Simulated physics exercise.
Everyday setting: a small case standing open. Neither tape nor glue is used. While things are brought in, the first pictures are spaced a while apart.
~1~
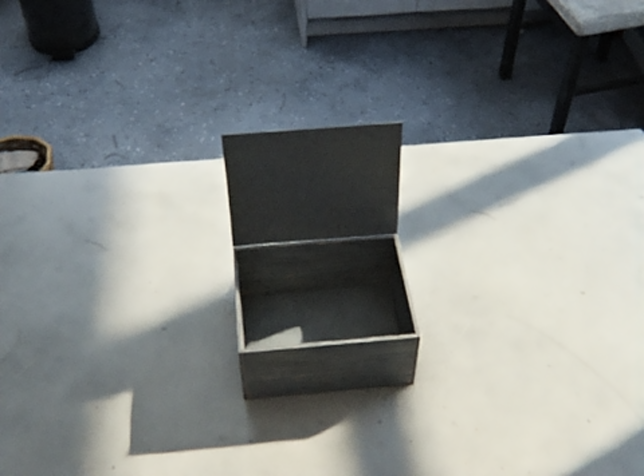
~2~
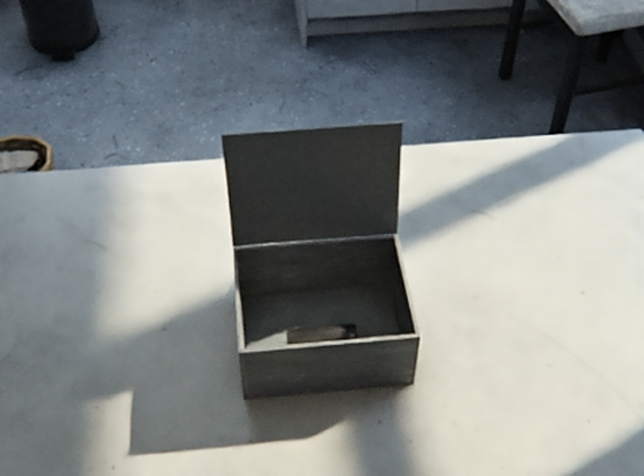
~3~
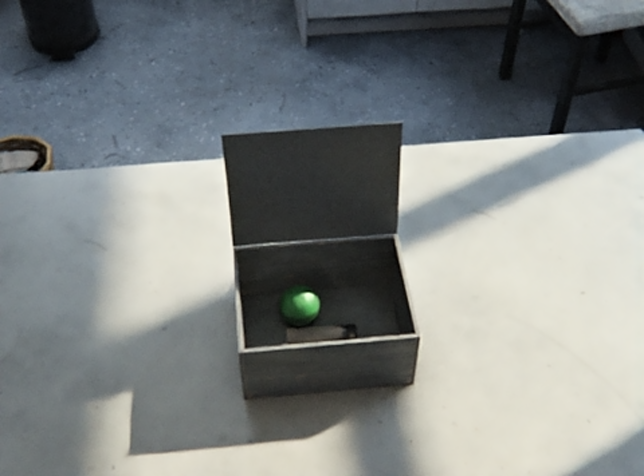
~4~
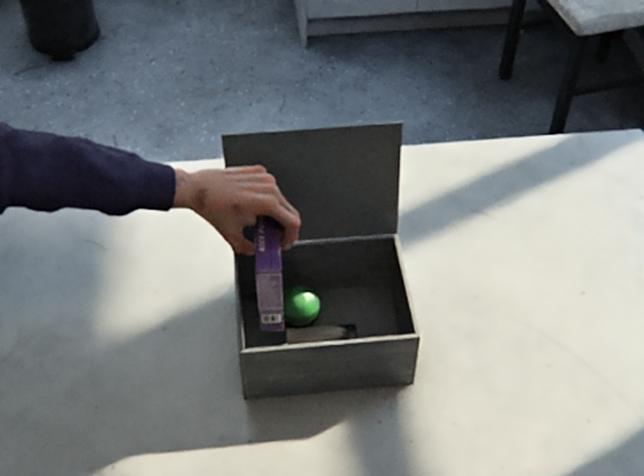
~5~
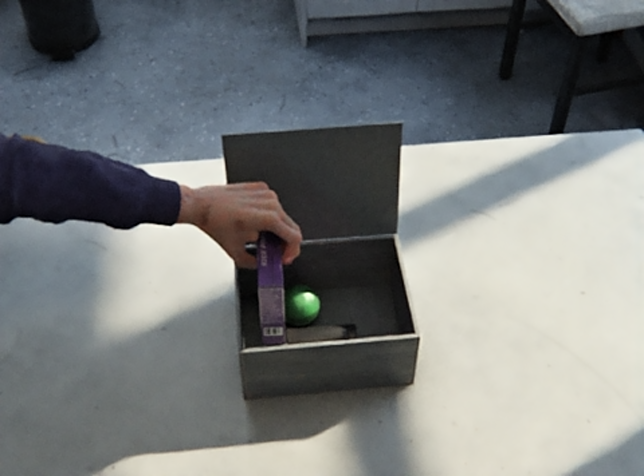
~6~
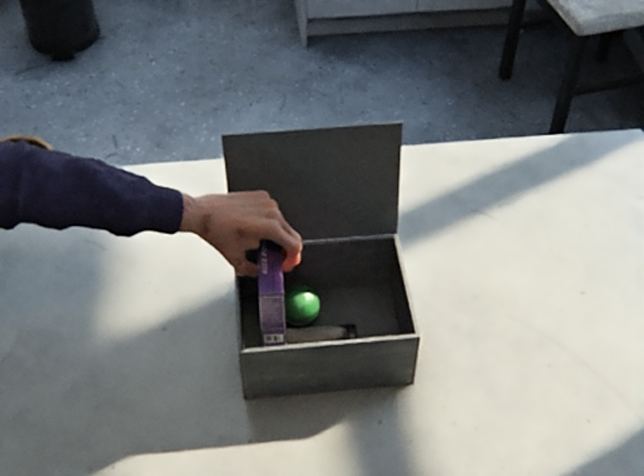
A hand lowers a purple packet into an open gray box beside a green ball.
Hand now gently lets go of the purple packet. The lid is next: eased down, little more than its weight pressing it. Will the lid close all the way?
No.
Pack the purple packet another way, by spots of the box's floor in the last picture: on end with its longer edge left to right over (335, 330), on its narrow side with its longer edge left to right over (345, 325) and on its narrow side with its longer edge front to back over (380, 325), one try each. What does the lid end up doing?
Lid, in order: Fully down, fully down, held open.
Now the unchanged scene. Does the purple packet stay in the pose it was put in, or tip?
At the finish the purple packet holds its orientation.
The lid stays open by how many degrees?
Near 40° up from the rim.
Then, 0.80 s on from there, lid starting down; purple packet shifted a little near (264, 309); green ball shifted about its own width.
Then, 1.60 s on from there, lid 60° above the rim; purple packet shifted a little near (264, 309); green ball shifted well along.
In the end, lid 38° above the rim; moved from the start, purple packet and green ball; black shaker unmoved. At the end, from the last picture's camera, purple packet near (265, 313).
